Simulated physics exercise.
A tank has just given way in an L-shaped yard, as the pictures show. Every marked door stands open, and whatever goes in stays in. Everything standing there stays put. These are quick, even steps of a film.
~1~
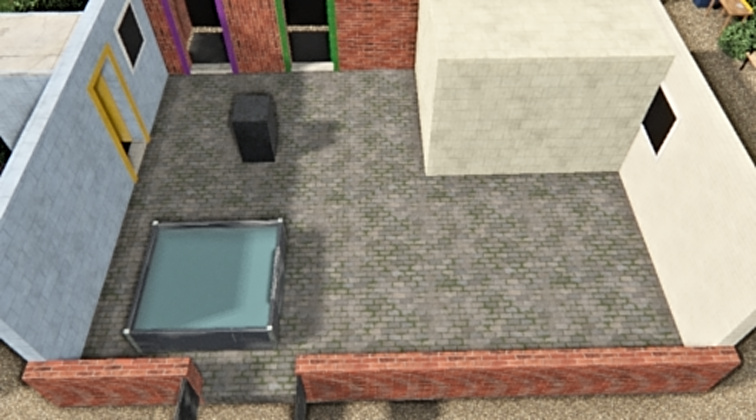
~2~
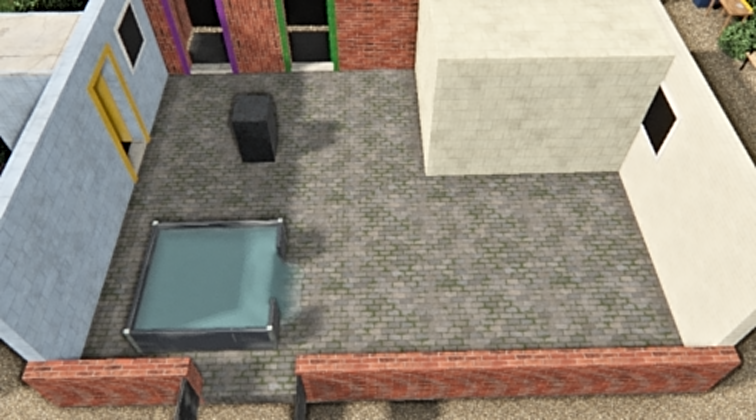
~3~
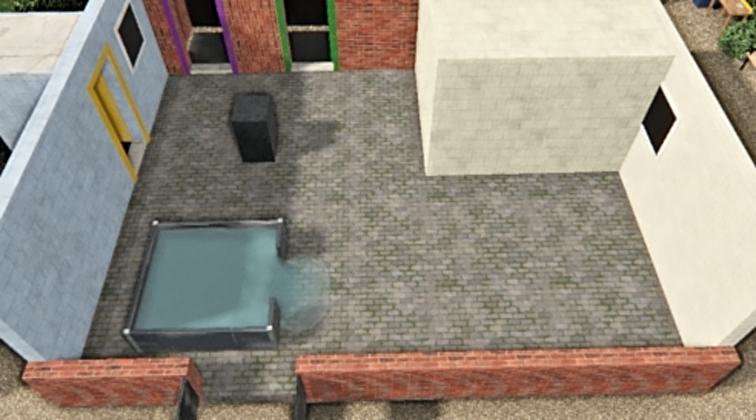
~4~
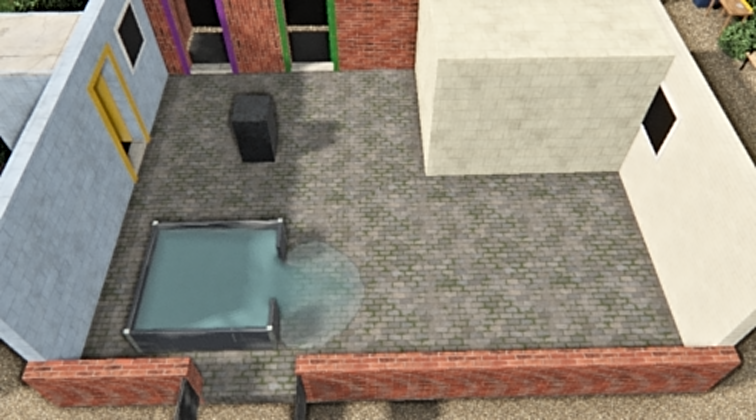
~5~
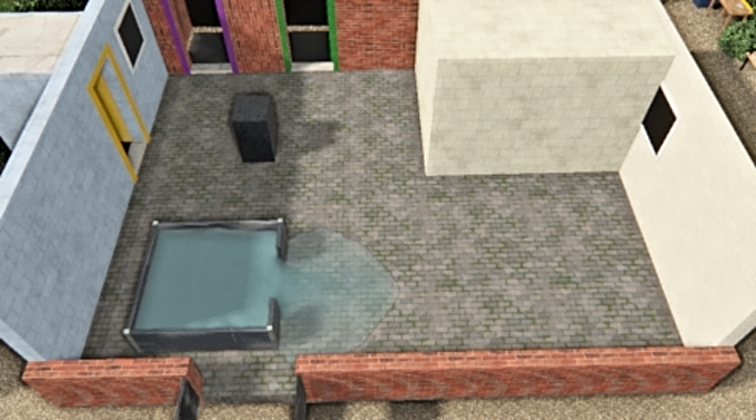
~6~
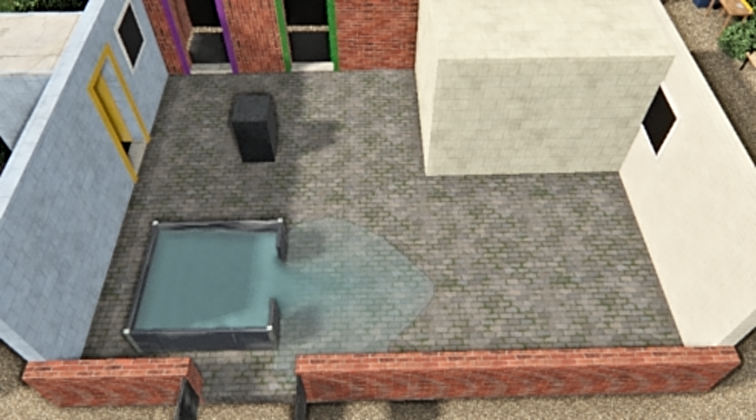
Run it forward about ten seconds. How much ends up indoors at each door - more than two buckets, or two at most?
Indoors: Purple door, two at most; green door, two at most; yellow door, two at most.
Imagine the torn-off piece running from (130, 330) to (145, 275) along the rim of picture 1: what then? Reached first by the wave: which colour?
The yellow door.
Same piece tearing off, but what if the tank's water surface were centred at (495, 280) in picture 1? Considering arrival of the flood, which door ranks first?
It is the yellow door.
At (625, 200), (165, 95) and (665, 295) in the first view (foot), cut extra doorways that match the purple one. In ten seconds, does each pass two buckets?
Doors one to three: Beats it / does not reach it / beats it.
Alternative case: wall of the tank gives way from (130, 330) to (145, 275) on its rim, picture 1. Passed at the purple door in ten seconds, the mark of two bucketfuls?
In that case purple door ends up above.
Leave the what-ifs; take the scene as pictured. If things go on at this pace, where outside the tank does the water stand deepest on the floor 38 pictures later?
My finger goes to (505, 187).
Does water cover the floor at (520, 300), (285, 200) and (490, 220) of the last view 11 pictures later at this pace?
First spot inundated, second not wet, third inundated.
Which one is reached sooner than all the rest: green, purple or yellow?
It's the one in green.
A moment on, water covers 20 % of the floor; the purple door not reached, the green door not reached, the yellow door not reached.
Next, water covers 35 % of the floor; the purple door not reached, the green door not reached, the yellow door not reached.
Then, water covers 45 % of the floor; the purple door not reached, the green door not reached, the yellow door not reached.
Later, water covers 45 % of the floor; the purple door not reached, the green door not reached, the yellow door not reached.
In the end, water covers 65 % of the floor; the purple door not reached, the green door wet at the sill, nothing in, the yellow door not reached.
